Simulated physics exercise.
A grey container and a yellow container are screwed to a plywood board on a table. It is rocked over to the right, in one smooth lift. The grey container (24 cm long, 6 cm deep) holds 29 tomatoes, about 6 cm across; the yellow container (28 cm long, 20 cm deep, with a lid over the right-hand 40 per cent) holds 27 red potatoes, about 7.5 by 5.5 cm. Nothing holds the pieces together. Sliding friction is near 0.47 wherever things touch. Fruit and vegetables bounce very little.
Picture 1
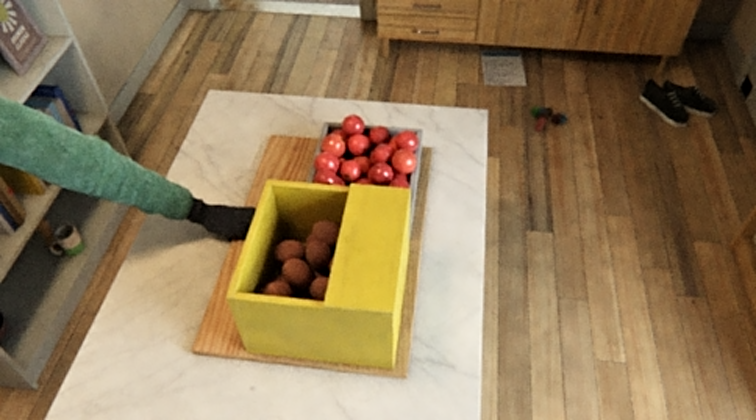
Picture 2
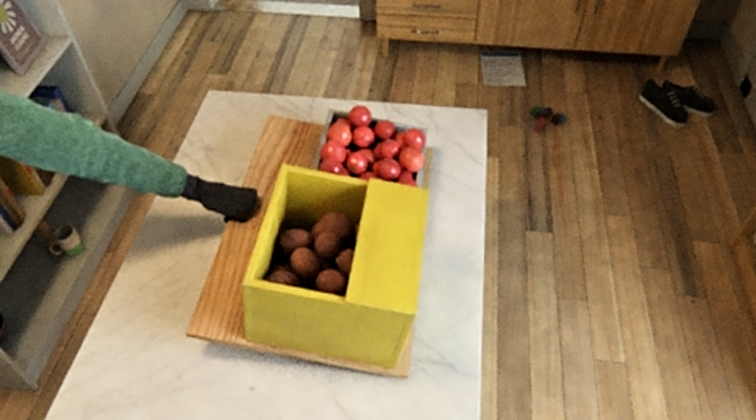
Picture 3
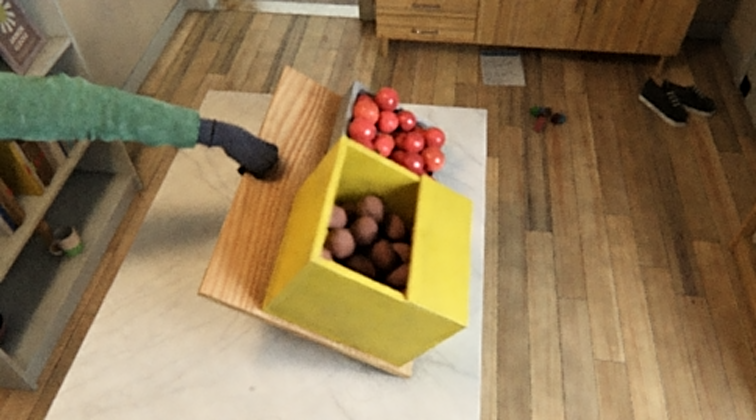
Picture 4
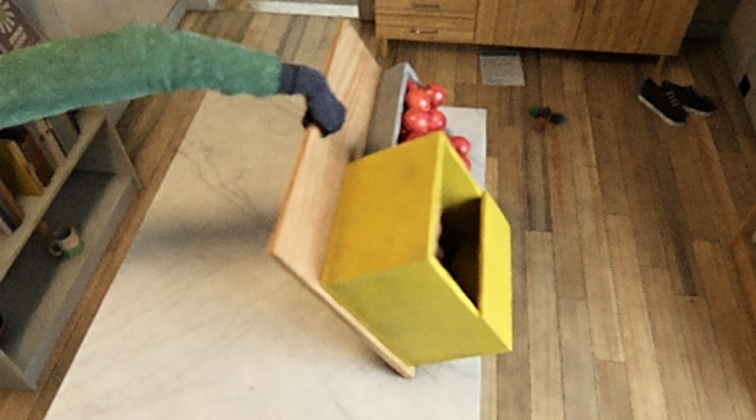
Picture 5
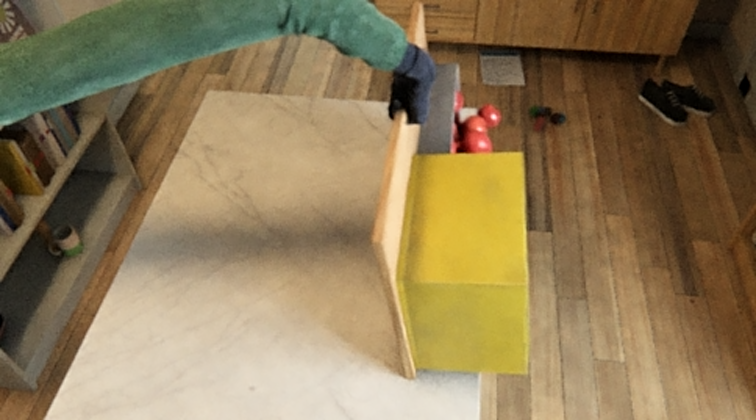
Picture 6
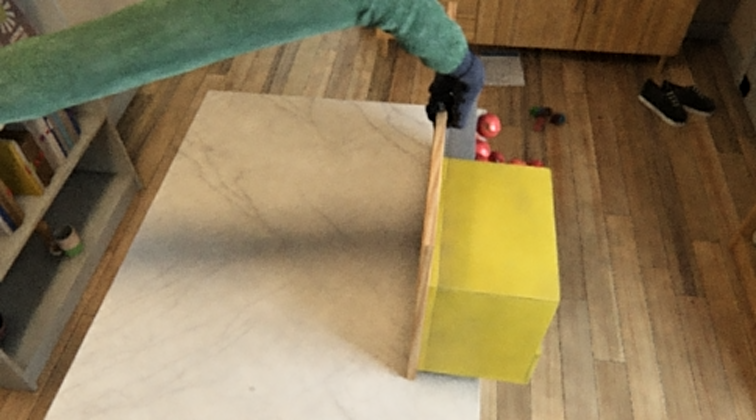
Gloved hand lifting a wooden board on a marble table, rocking yellow and grey containers of potatoes and tomatoes over rightward.
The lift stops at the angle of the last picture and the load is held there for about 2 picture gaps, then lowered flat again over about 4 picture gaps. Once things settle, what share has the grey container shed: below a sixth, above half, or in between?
More than half of the tomatoes leave the grey container.
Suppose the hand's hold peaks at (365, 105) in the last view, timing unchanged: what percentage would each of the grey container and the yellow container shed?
Then grey container 50, yellow container 0 per cent.
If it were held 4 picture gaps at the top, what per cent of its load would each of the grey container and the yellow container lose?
Then grey container 100, yellow container 0 per cent.
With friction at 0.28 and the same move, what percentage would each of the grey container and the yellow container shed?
In that case grey container 80, yellow container 10 per cent.
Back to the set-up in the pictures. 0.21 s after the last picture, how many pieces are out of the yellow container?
About: Yellow container 0.
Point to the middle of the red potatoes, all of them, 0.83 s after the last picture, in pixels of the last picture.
At about (350, 283).
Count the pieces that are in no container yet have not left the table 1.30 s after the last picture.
Some 2 pieces.
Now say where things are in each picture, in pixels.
In the first picture (places track the rim corner closest to us here, unless another is named), grey container (by its farthest rim corner) (329, 123); yellow container (387, 312); tipped 0°; all still inside.
The second picture shows grey container (334, 111); yellow container (408, 313); tipped 10°.
The third picture shows yellow container (458, 323); tipped 32°.
The fourth picture shows yellow container (504, 346); tipped 60°.
The fifth picture shows yellow container (522, 368); tipped 82°; 13 out.
The sixth picture shows yellow container (524, 377); tipped 92°; 17 out.
Then, 0.21 s after the last picture, tilt 92°; the grey container is down by 22 of 29 and the yellow container has all 27.
Then, 0.47 s after the last picture, tilt 40°; the grey container is down by 26 of 29 and the yellow container is down by 1 of 27.
Then, 0.83 s after the last picture, tilt 0°; the grey container is down by 26 of 29 and the yellow container is down by 2 of 27.
When it is over (1.30 s after the last picture), the grey container is down by 26 of 29 and the yellow container is down by 2 of 27. Asked share, 26 of 29, 90 per cent.
